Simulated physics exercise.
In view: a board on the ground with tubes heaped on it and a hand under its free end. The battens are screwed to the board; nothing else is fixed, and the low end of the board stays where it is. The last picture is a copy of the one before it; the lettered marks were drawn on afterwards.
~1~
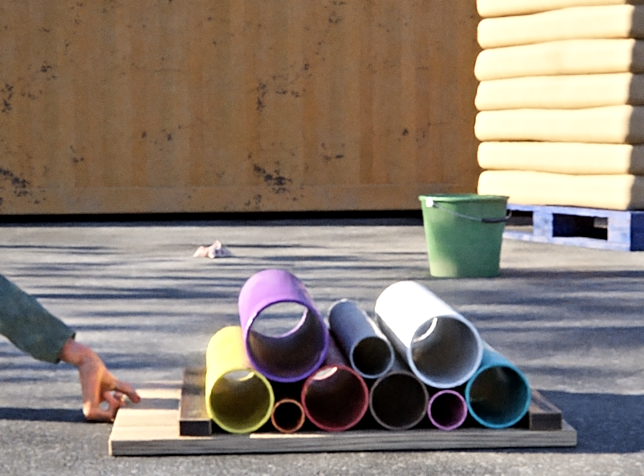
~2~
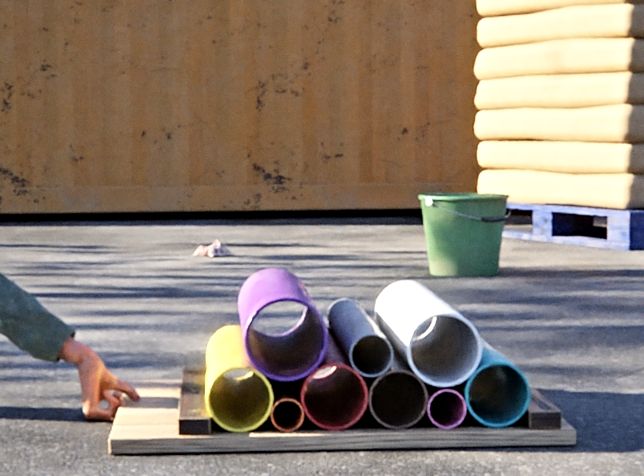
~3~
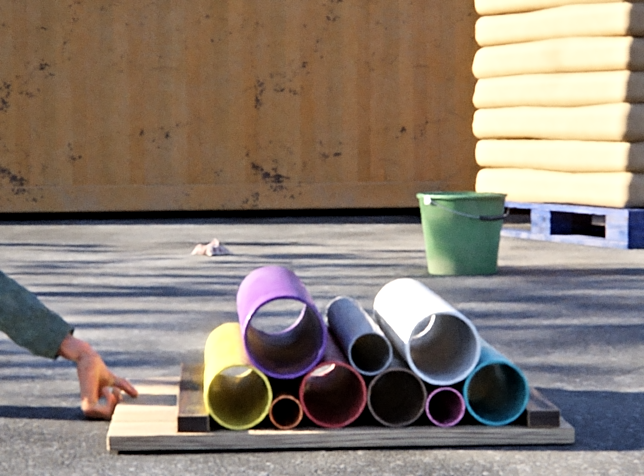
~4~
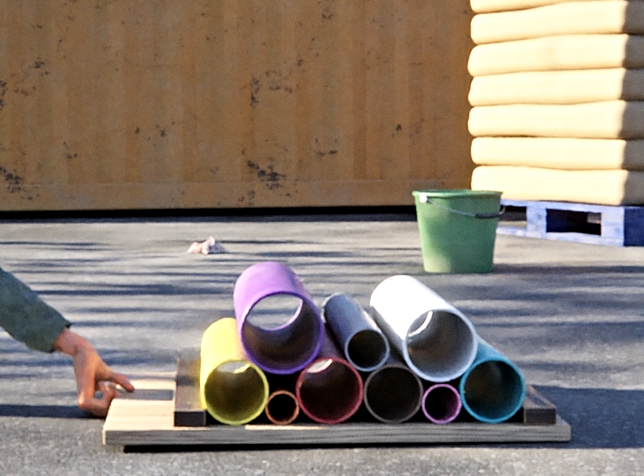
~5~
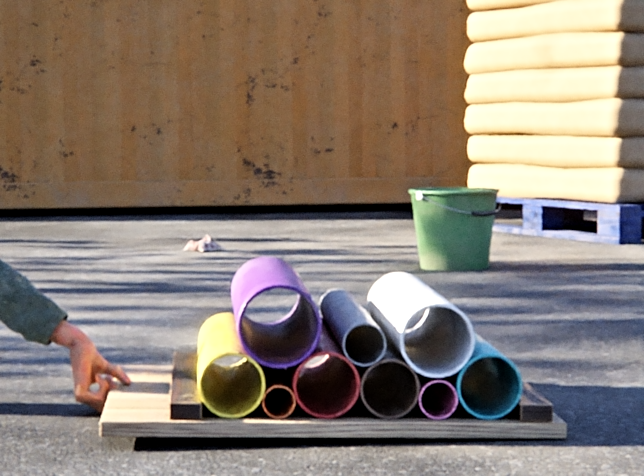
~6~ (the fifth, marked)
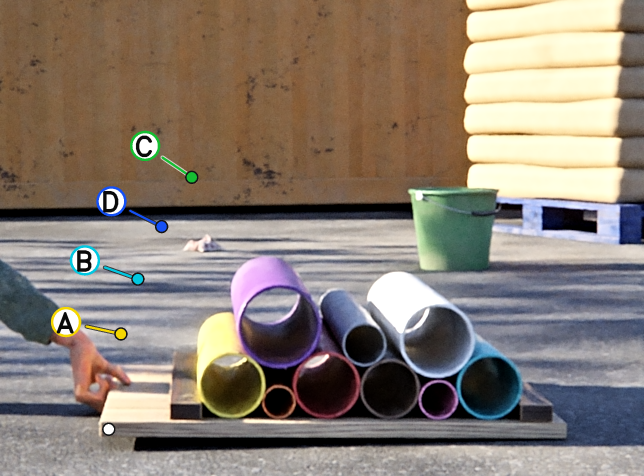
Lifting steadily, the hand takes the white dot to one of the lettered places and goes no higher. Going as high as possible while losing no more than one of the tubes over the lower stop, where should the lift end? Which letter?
Mark C is as high as it can go.
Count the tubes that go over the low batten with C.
With C, none.
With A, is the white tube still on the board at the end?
Yes, with A.
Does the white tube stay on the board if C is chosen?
Yes.
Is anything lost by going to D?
No, at D.
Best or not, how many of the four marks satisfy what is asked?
The number is four.
On the copy, A at (121, 334); B at (138, 279); C at (192, 177); D at (162, 227); the white dot at (109, 429).
On C. First, board at 19°.
Then, board at 35°.
Finally, board at 35°, none over the low batten.
By contrast, A none over the low batten; B none over the low batten; D none over the low batten.
